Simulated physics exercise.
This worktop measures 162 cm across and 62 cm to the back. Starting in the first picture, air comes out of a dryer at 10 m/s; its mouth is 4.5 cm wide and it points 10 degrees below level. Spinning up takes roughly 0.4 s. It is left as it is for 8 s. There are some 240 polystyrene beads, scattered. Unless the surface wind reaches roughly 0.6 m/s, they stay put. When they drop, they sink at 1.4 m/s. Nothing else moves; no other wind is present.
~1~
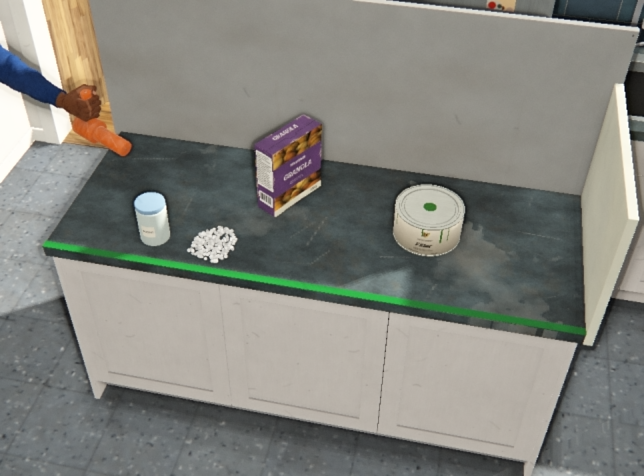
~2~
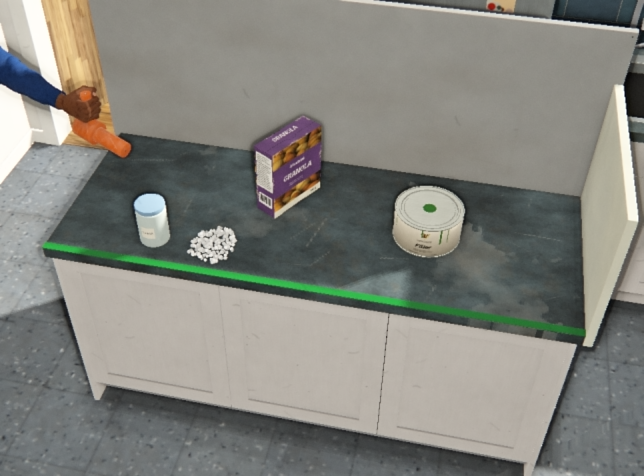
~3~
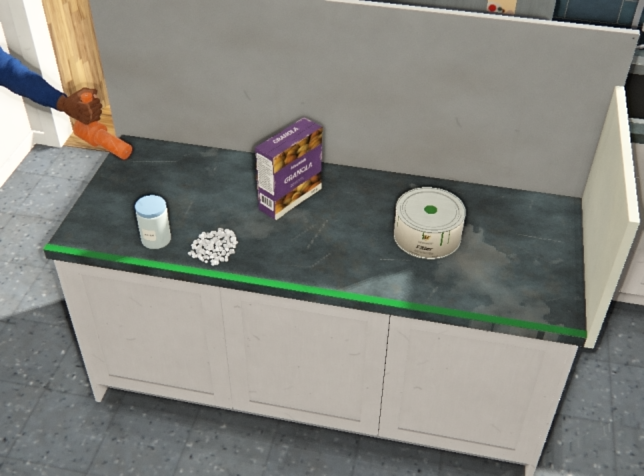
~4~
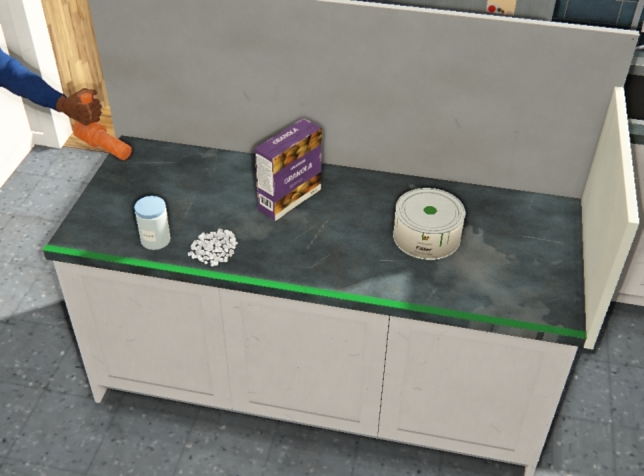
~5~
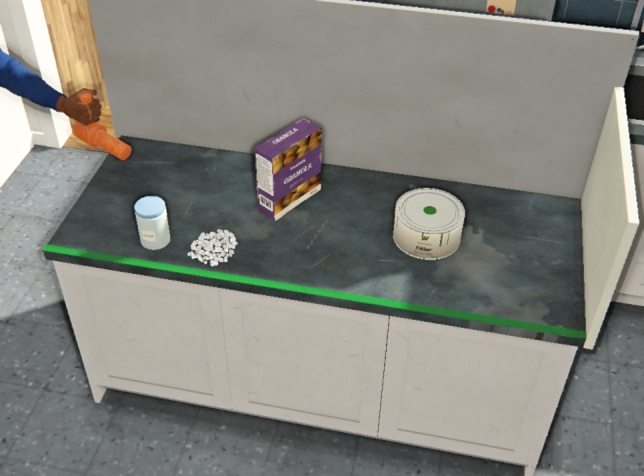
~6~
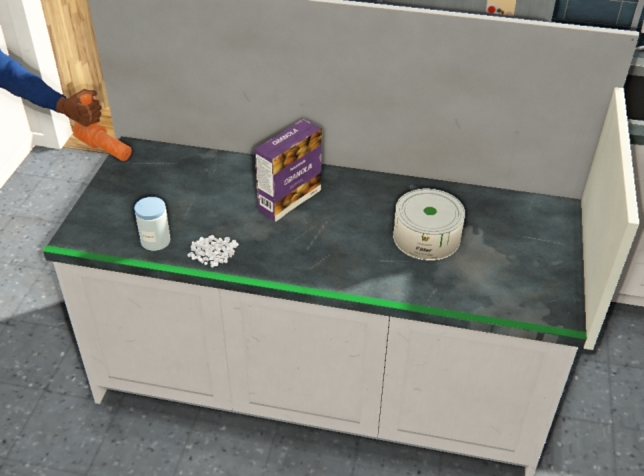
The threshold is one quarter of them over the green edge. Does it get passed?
I reckon that edge claims more than a quarter of the pile.
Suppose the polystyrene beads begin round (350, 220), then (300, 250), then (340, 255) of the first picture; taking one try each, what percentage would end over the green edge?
First try 4 %, second 60 %, third 40 %.
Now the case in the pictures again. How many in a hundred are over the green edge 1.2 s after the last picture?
I reckon close to 100 %.
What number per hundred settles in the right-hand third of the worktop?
About 0 percent.
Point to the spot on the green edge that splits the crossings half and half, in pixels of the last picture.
(260, 287).
Then, 1.2 s after the last picture, 0 % are on the move or not yet settled, 100 % are over the green edge.
Then, 2.2 s after the last picture, 0 % are on the move or not yet settled, 100 % are over the green edge.
Then, 4.0 s after the last picture, 0 % are on the move or not yet settled, 100 % are over the green edge.
Then, 7.6 s after the last picture, at the end, 100 % are over the green edge.
